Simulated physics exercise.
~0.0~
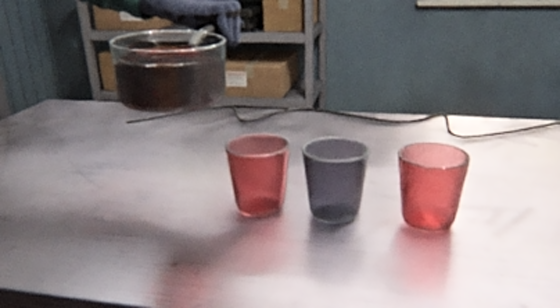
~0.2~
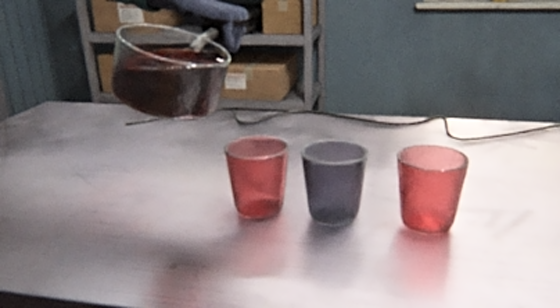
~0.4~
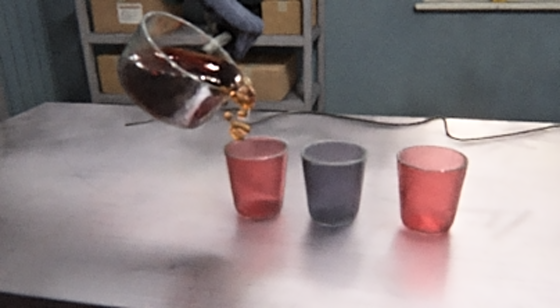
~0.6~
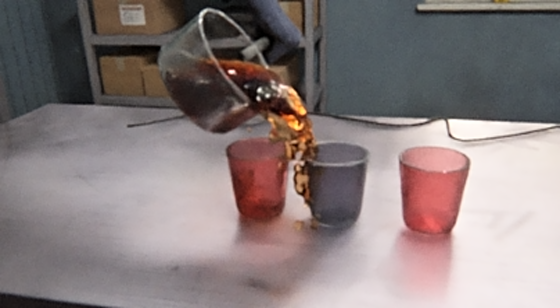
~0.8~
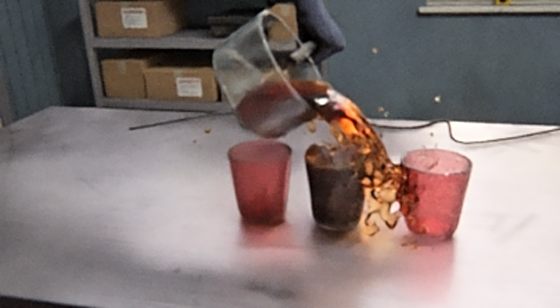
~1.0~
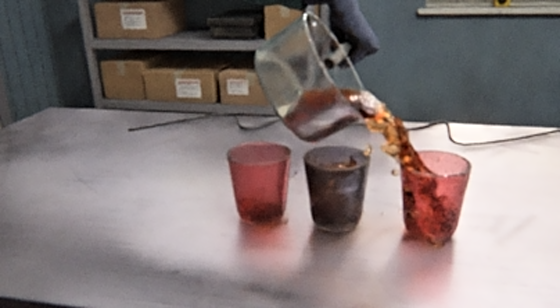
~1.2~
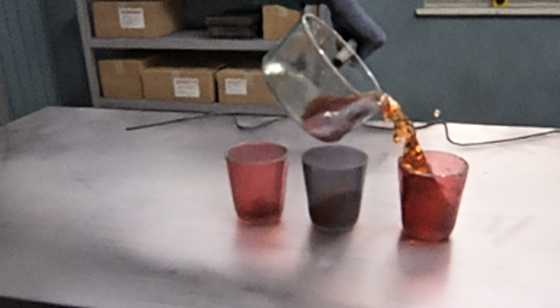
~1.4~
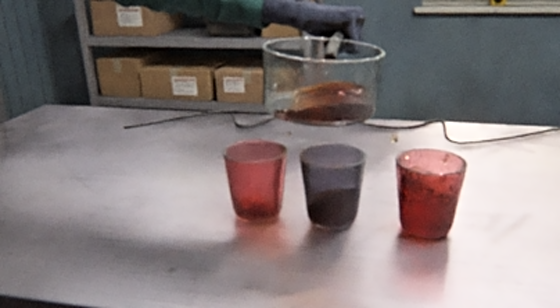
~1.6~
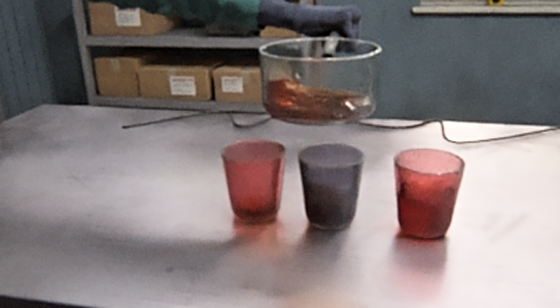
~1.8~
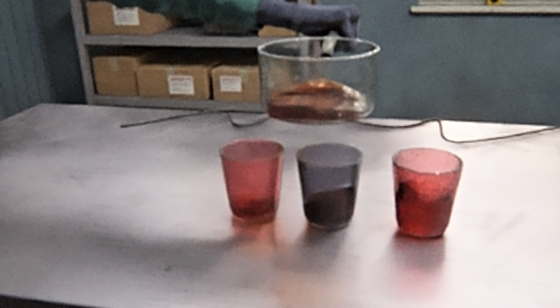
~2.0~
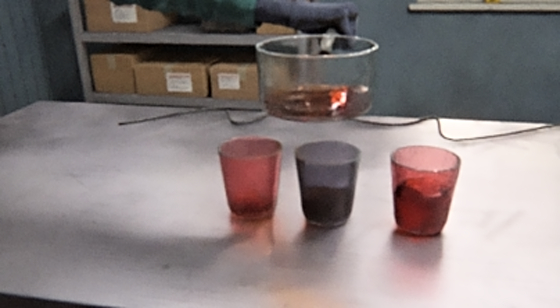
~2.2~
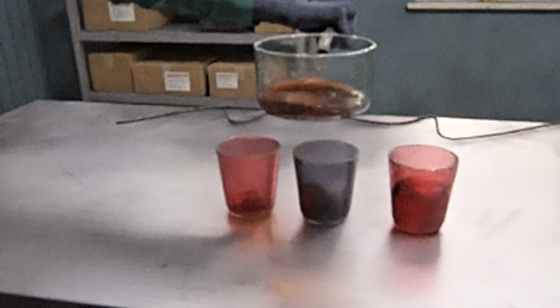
Gloved hand tilting a small glass pot and moving right, pouring dark tea across three tumblers, spilling some, then levelling it partly filled.
